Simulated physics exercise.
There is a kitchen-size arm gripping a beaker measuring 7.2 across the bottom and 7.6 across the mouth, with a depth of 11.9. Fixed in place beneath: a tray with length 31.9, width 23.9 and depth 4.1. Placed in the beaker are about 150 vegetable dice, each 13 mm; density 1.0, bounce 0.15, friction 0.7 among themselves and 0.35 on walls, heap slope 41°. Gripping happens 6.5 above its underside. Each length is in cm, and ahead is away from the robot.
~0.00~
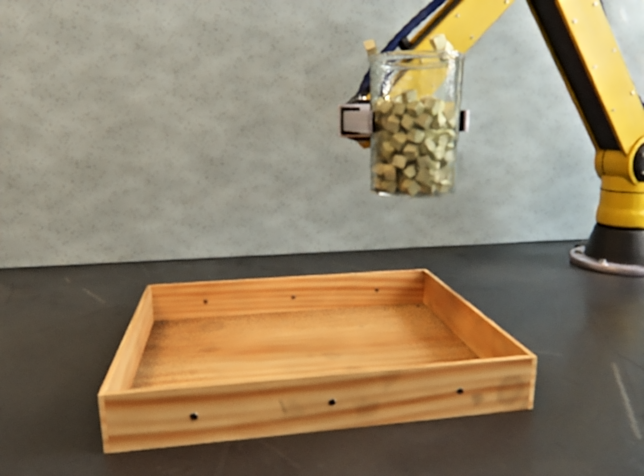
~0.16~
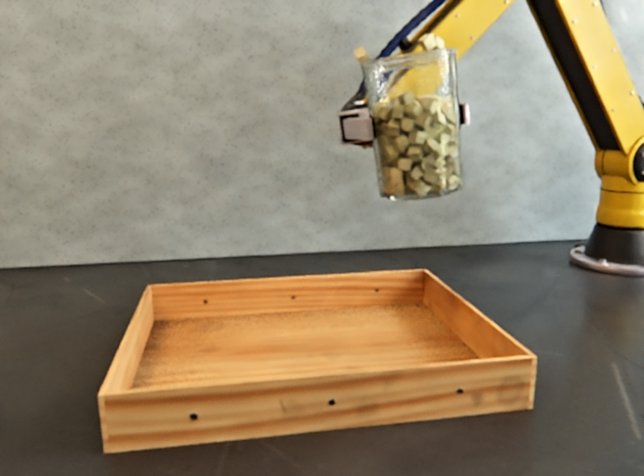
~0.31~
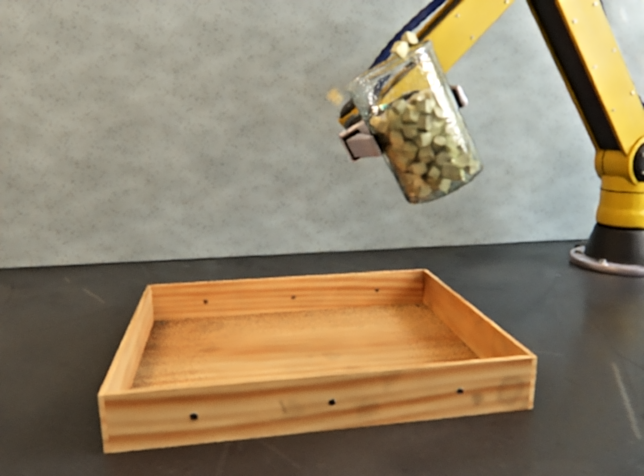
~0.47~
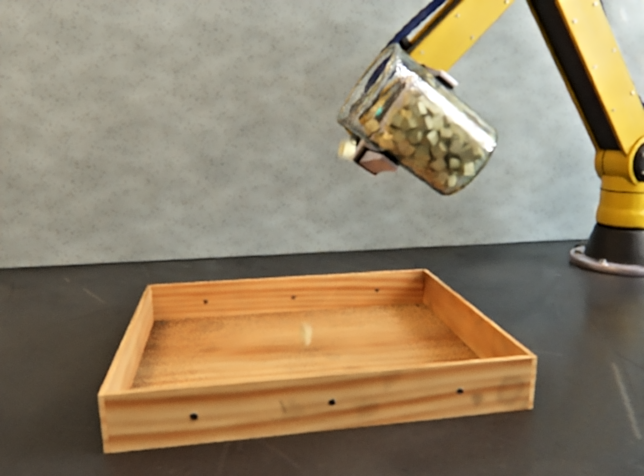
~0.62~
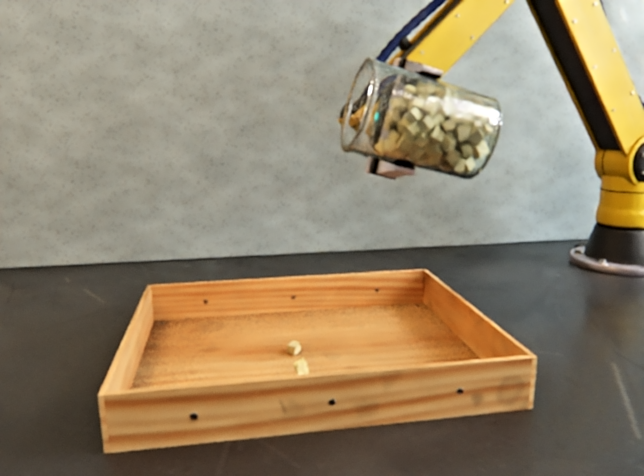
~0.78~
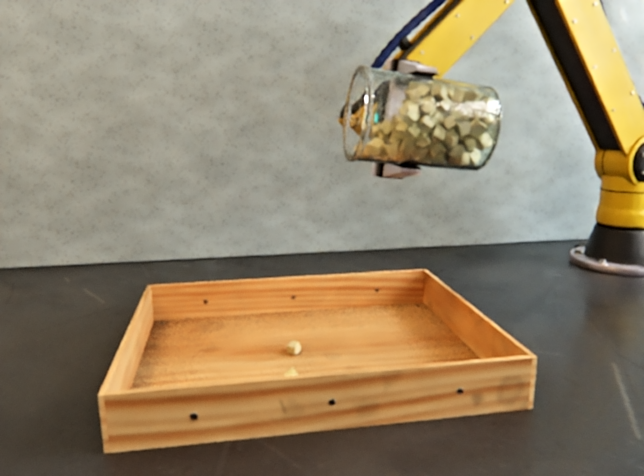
At the start, a yellow robot arm holds a clear beaker full of pale vegetable dice upright above an empty wooden tray. The arm tilts the beaker steadily to the left until it lies almost on its side, and a couple of dice drop into the tray while nearly all stay inside.
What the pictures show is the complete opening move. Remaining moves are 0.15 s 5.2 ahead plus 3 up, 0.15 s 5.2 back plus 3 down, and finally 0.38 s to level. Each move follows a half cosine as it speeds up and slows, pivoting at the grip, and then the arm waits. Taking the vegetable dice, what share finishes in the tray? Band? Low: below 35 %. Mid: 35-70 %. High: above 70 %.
Mid.
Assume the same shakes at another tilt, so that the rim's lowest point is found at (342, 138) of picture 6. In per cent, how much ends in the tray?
Result: Approximately 20 %.
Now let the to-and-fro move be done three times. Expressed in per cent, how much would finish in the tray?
About 80 per cent, then.
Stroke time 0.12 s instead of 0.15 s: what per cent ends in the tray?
90 %.
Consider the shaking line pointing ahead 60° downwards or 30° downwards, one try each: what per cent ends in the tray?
Estimates, in order: 5 % then 10 %.
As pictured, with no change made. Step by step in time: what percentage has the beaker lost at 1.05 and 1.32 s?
Around 25 % and around 50 %.
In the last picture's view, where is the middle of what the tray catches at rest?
(262, 351).
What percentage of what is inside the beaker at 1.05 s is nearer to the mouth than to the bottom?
Some 100 per cent.
After 1.05 s, tilted 83° forward, highest piece 25 above the table; 117 in the beaker, 2 in the tray, 32 in flight or on a rim.
After 1.32 s, tilted 24° forward, highest piece 26 above the table; 76 in the beaker, 74 in the tray, 1 in flight or on a rim.
After 1.66 s, level, highest piece 22 above the table; 76 in the beaker, 75 in the tray.
After 2.71 s, level, highest piece 22 above the table; 76 in the beaker, 75 in the tray.
At rest, 76 in the beaker, 75 in the tray. That is 50 % in the tray.
